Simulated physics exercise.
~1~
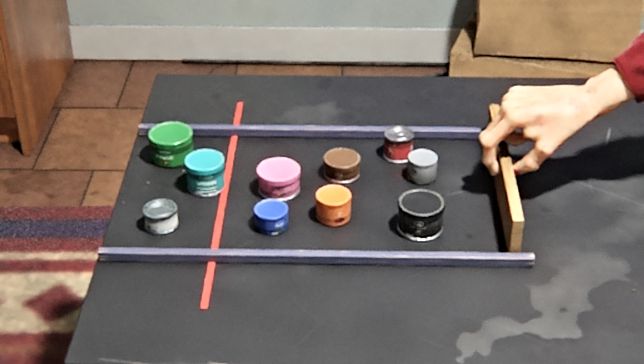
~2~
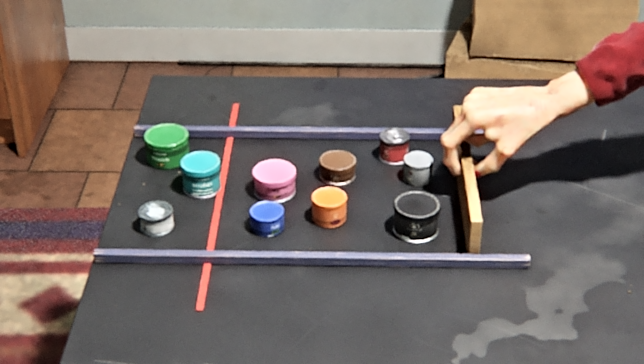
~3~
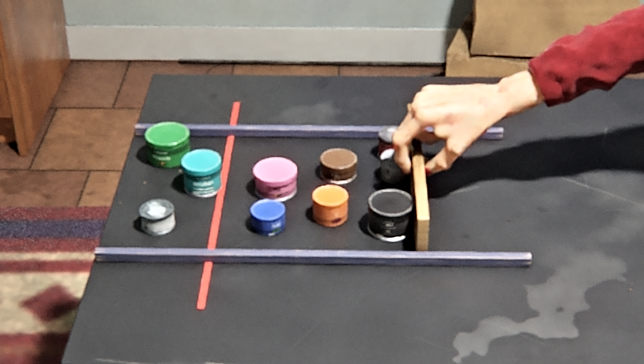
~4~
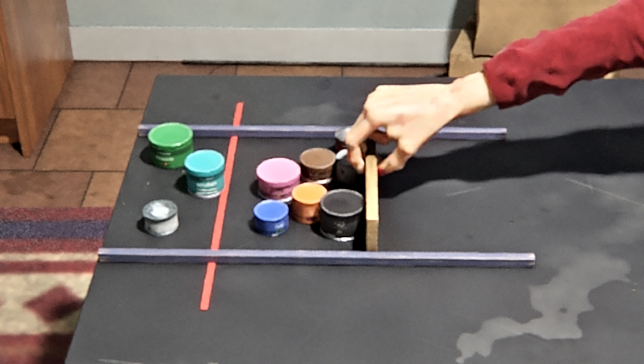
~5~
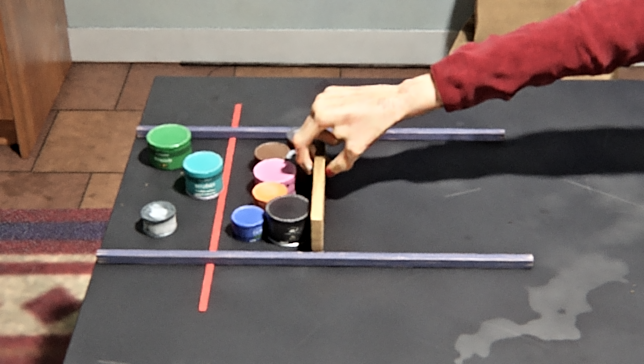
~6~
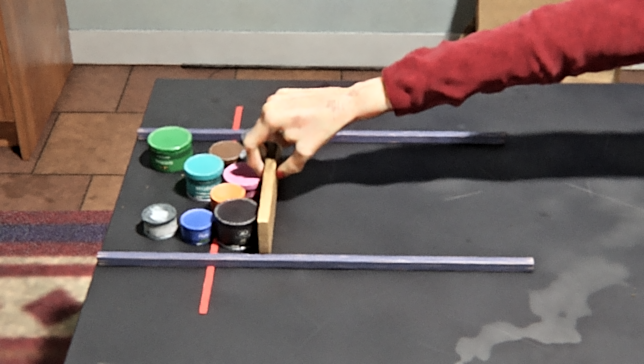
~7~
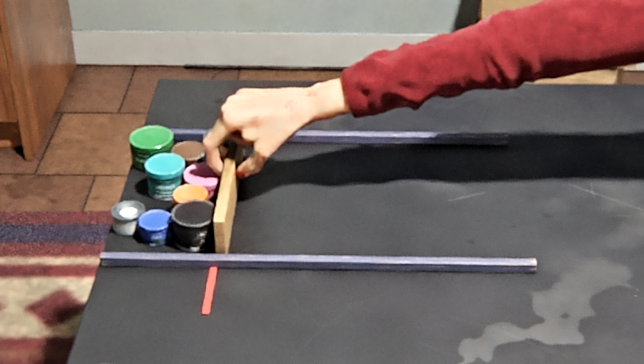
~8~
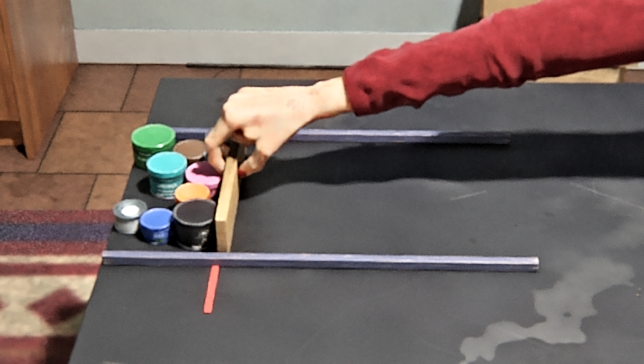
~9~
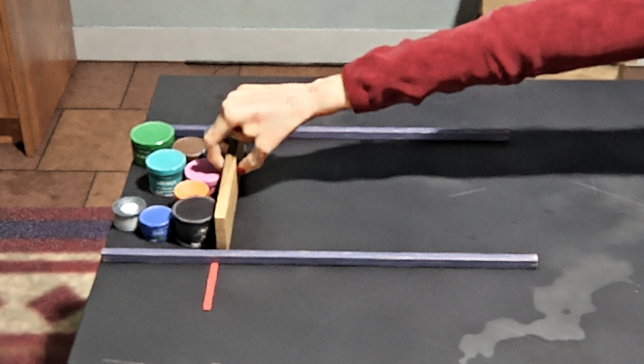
On a dark tabletop, a hand slides a board left, crowding small pots together without any falling.
